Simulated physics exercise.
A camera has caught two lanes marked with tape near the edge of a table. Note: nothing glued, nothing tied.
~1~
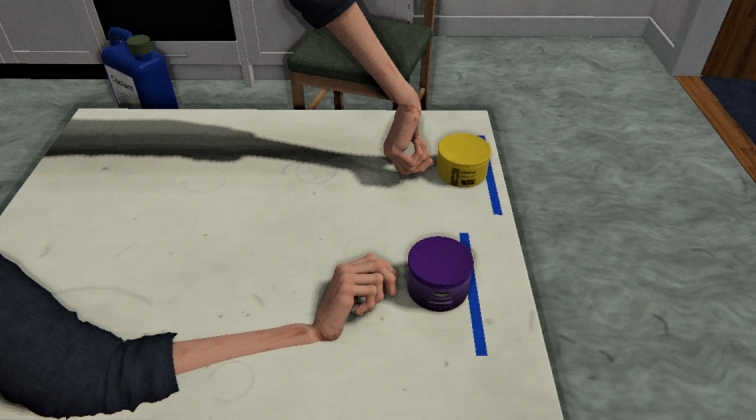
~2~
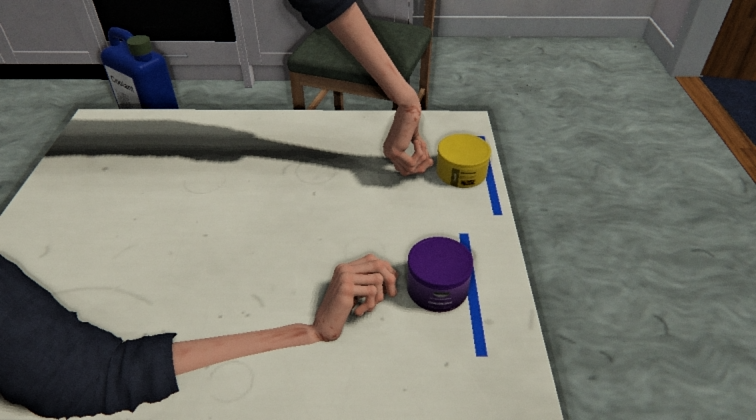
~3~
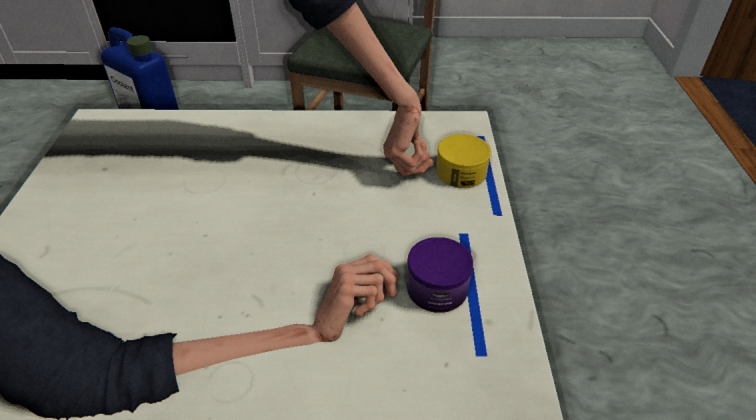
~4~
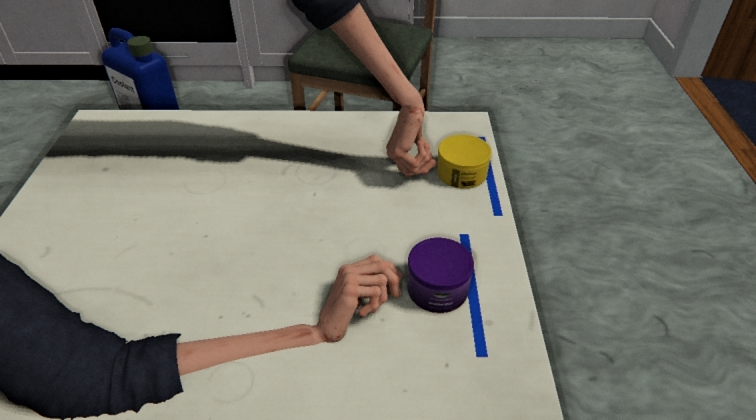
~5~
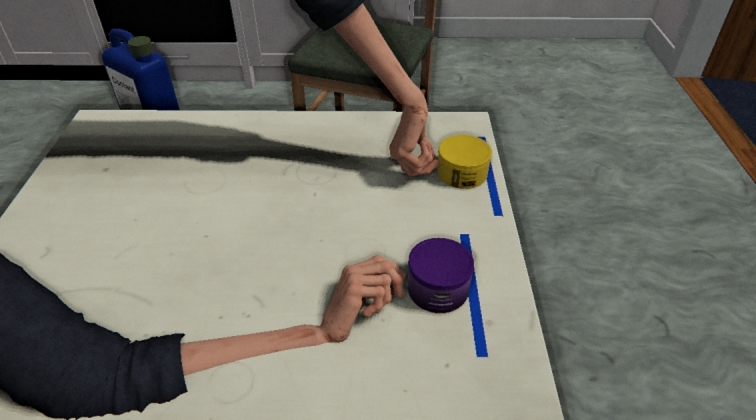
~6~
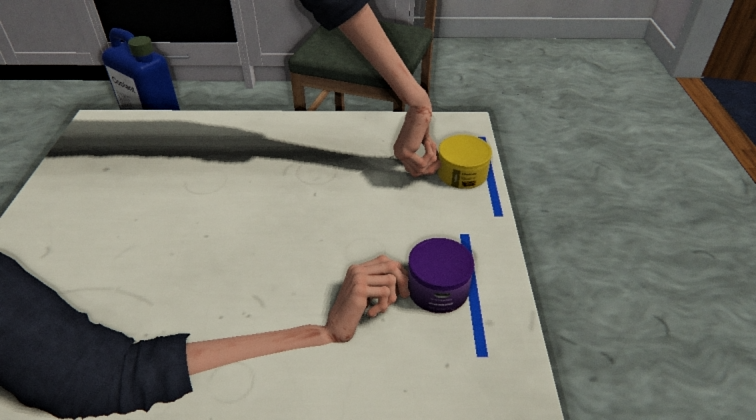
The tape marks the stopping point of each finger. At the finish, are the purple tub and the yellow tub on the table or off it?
At the finish, the purple tub is on the table, the yellow tub is off the table.
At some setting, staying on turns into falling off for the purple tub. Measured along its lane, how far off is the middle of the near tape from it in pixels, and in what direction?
24 pixels or thereabouts, to the right.
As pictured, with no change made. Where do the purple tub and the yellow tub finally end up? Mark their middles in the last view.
The purple tub around (513, 276); the yellow tub around (490, 377).
Then, 1.08 s past the last view, purple tub travelled about its own width near (501, 276); yellow tub leaning 4° off how it started near (513, 163).
Then, 1.38 s past the last view, purple tub travelled about its own width near (513, 276); yellow tub leaning 41° off how it started near (538, 196).
Then, 1.64 s past the last view, purple tub travelled about its own width near (513, 276); yellow tub in the air near (527, 368).
Finally, the purple tub remains on top, near (513, 276); the yellow tub falls off the table, near (490, 377).
